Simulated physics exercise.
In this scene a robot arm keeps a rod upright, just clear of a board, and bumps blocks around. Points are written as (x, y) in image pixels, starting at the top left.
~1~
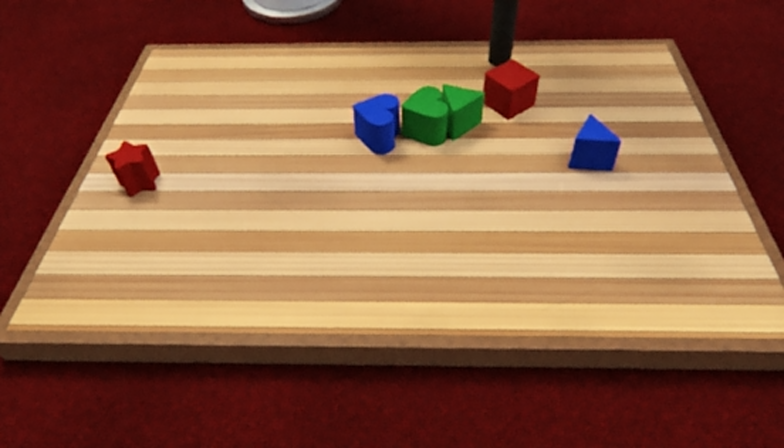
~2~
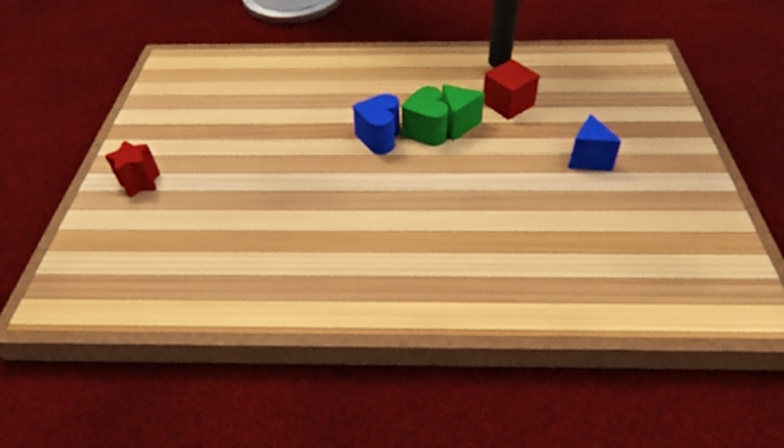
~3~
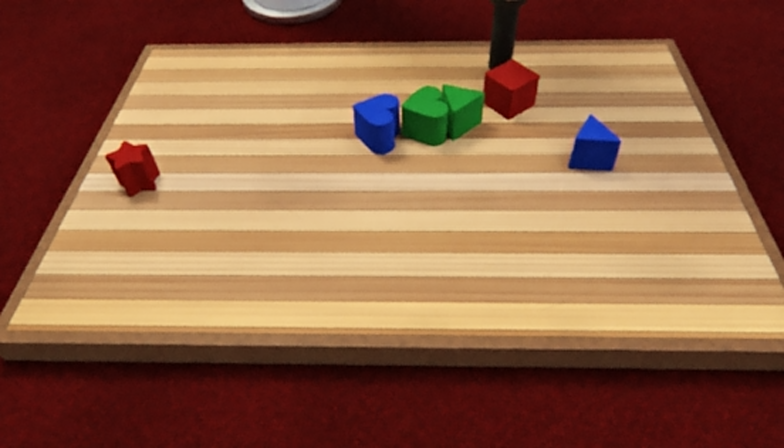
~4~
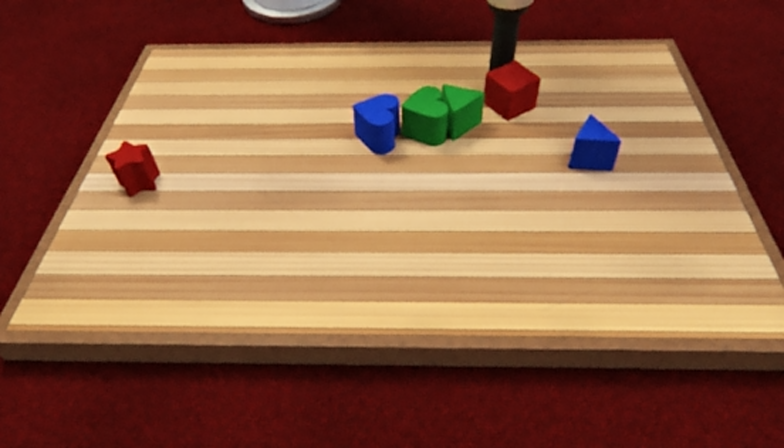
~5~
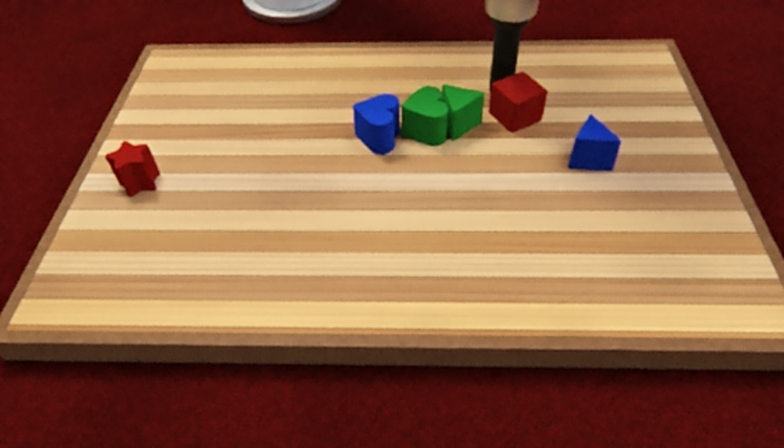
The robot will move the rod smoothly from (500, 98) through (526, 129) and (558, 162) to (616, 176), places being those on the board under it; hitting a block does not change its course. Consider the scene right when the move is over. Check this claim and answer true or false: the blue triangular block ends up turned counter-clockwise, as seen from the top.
The statement is correct.
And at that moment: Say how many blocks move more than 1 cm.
Displaced: Two.
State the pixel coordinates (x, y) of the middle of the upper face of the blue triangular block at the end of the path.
At roughly (636, 130).
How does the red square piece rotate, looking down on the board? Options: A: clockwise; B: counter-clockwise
A
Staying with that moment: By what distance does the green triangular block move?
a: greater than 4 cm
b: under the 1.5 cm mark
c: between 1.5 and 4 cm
The correct letter is b.
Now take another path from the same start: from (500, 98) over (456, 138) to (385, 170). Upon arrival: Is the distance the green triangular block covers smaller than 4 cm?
That would be a no.
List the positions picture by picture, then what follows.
Rod's lower end at (499, 61); green triangular block at (460, 95); red square piece at (512, 74); blue triangular block at (596, 130), in the first picture.
Rod at (499, 63); blocks still, in the second picture.
Rod at (500, 68); blocks still, in the third picture.
Rod at (500, 77); red square piece at (513, 75), in the fourth picture.
Rod at (501, 90); green triangular block at (460, 95); red square piece at (520, 86); blue triangular block at (596, 130), in the fifth picture.
On the path given first. One third of the way, rod at (528, 122); red square piece at (546, 121).
Two thirds of the way, rod at (561, 155); red square piece at (569, 158), turned 35° clockwise; blue triangular block at (602, 133), turned 30° anticlockwise.
At the end, rod at (619, 168); green triangular block still; red square piece at (574, 164), turned 50° clockwise; blue triangular block at (636, 130), turned 90° anticlockwise.
